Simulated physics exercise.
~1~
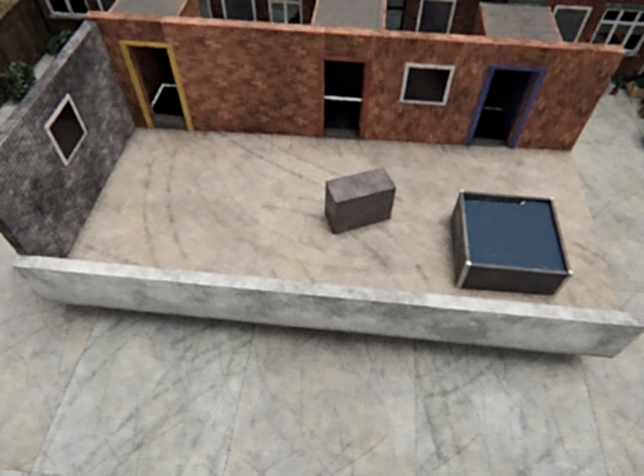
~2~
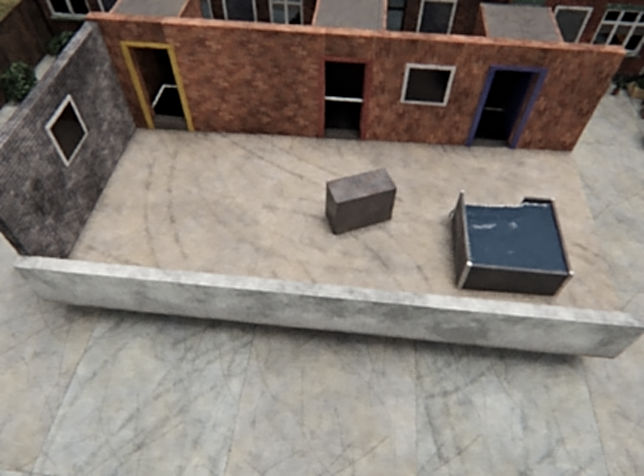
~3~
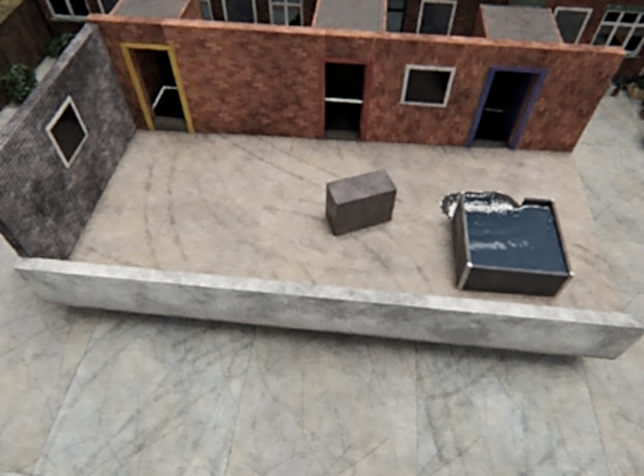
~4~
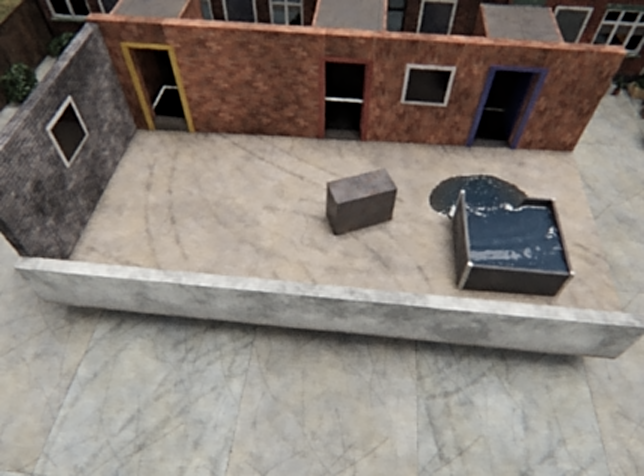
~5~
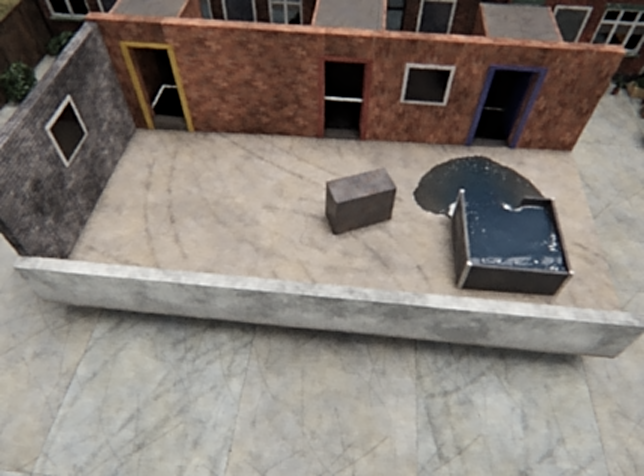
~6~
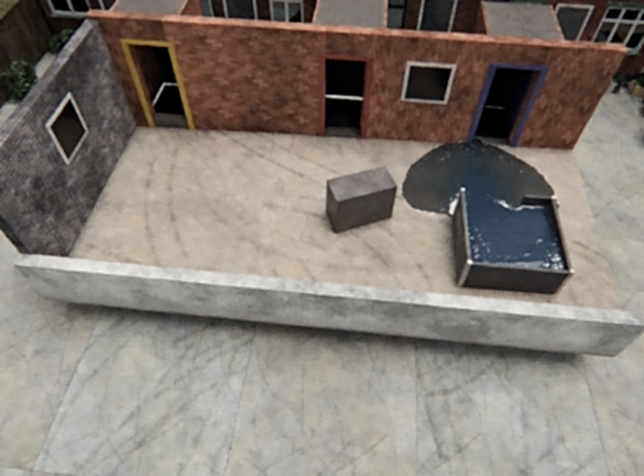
An open tank breaks at its far side and dark water spreads across the paved yard.
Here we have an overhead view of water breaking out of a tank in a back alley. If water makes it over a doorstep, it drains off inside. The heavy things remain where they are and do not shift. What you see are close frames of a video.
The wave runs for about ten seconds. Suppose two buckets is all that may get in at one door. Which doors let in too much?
In turn: The yellow door is fine; the red door is fine; the blue door lets in too much.
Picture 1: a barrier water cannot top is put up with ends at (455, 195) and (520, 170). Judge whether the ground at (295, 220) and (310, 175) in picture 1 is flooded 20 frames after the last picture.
Result by location - first parched, second soaked.
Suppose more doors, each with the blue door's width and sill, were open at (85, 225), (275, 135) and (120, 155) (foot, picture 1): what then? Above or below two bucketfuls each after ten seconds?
First tops the limit, then falls short, then tops the limit.
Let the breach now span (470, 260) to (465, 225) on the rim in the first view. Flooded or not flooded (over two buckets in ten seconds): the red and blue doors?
The red door stays within the limit, the blue door stays within the limit.
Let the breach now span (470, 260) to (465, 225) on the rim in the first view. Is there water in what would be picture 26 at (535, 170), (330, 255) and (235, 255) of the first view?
Taking each in turn, they come out kept dry, watered, watered.
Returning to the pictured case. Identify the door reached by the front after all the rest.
From what the pictures show, it's the yellow door.
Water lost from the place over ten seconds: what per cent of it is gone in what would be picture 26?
Estimated share: Close to 70 %.
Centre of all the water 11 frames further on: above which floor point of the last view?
I reckon somewhere around (465, 206).
A moment on, water covers 15 % of the floor; the yellow door not reached, the red door not reached, the blue door over two buckets in.
Next, water covers 20 % of the floor; the yellow door not reached, the red door wet at the sill, nothing in, the blue door far over two buckets in.
Then, water covers 40 % of the floor; the yellow door wet at the sill, nothing in, the red door under two buckets in, the blue door far over two buckets in.
Later, water covers 55 % of the floor; the yellow door wet at the sill, nothing in, the red door under two buckets in, the blue door far over two buckets in.
In the end, water covers 60 % of the floor; the yellow door wet at the sill, nothing in, the red door under two buckets in, the blue door far over two buckets in.
